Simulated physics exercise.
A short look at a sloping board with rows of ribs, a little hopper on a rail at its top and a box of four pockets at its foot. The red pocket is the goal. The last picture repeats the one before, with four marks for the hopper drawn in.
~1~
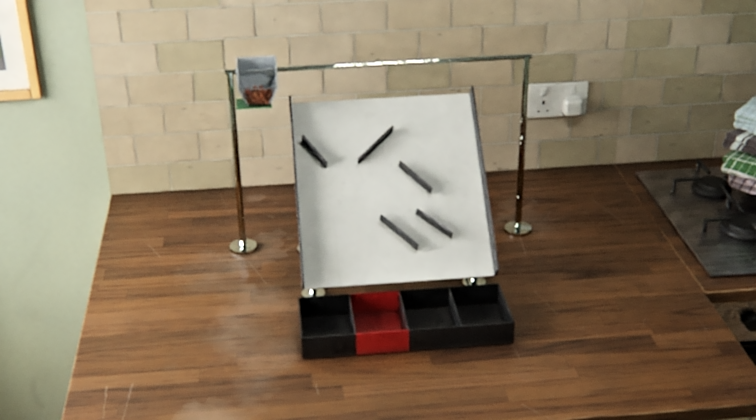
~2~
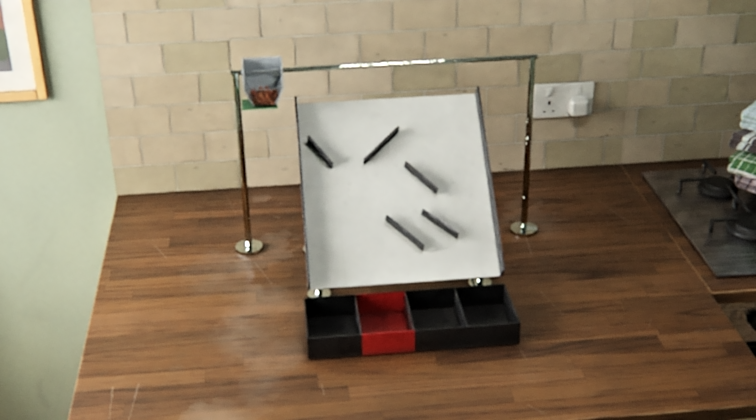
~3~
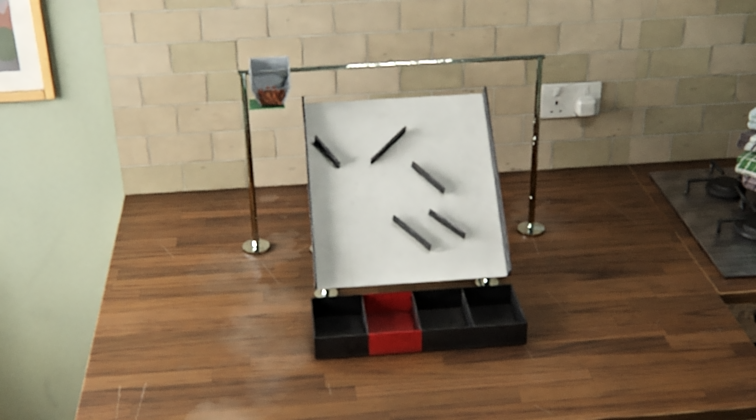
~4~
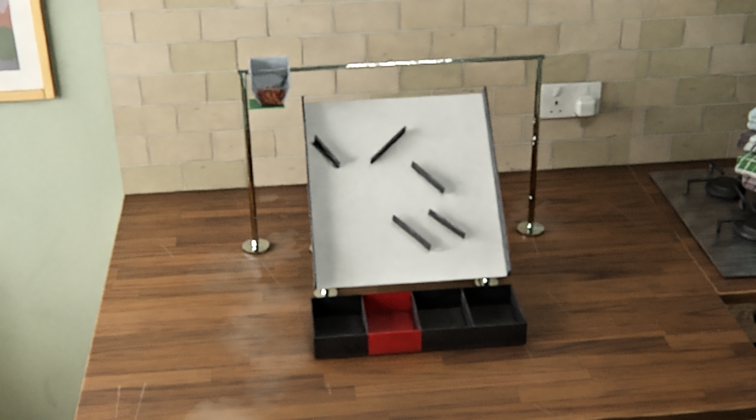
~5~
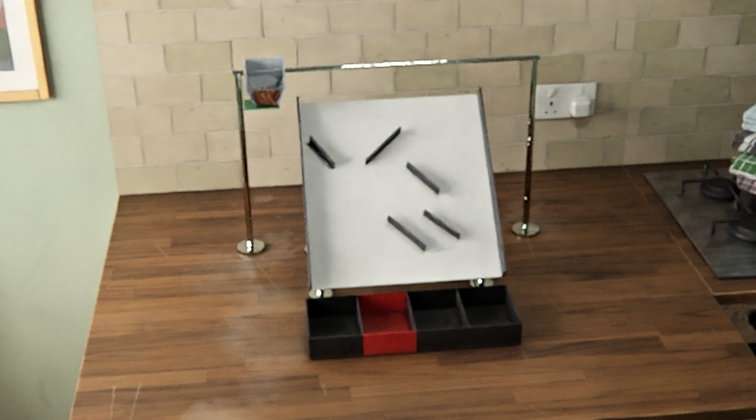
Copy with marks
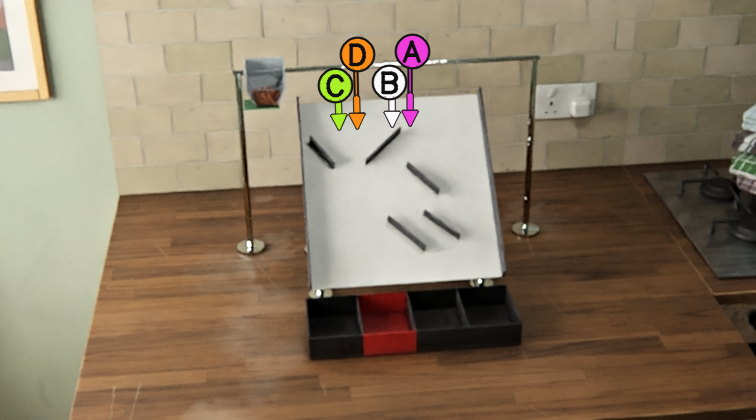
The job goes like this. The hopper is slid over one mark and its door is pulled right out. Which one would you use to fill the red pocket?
Choose C.
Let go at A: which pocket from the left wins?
The fourth.
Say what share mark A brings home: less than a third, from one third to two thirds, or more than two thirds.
It is less than a third.
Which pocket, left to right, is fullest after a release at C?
The second.
On the marked copy, mark A meets the board at (410, 120); mark B meets the board at (392, 121); mark C meets the board at (339, 124); mark D meets the board at (357, 123).
Choosing A, only a few in the red pocket, all but a few in other pockets.
Choosing B, close to a quarter in the red pocket, the bulk in other pockets.
Choosing C, the bulk in the red pocket, a small share in other pockets.
Choosing D, close to a third in the red pocket, close to half in other pockets, a small share outside the box.
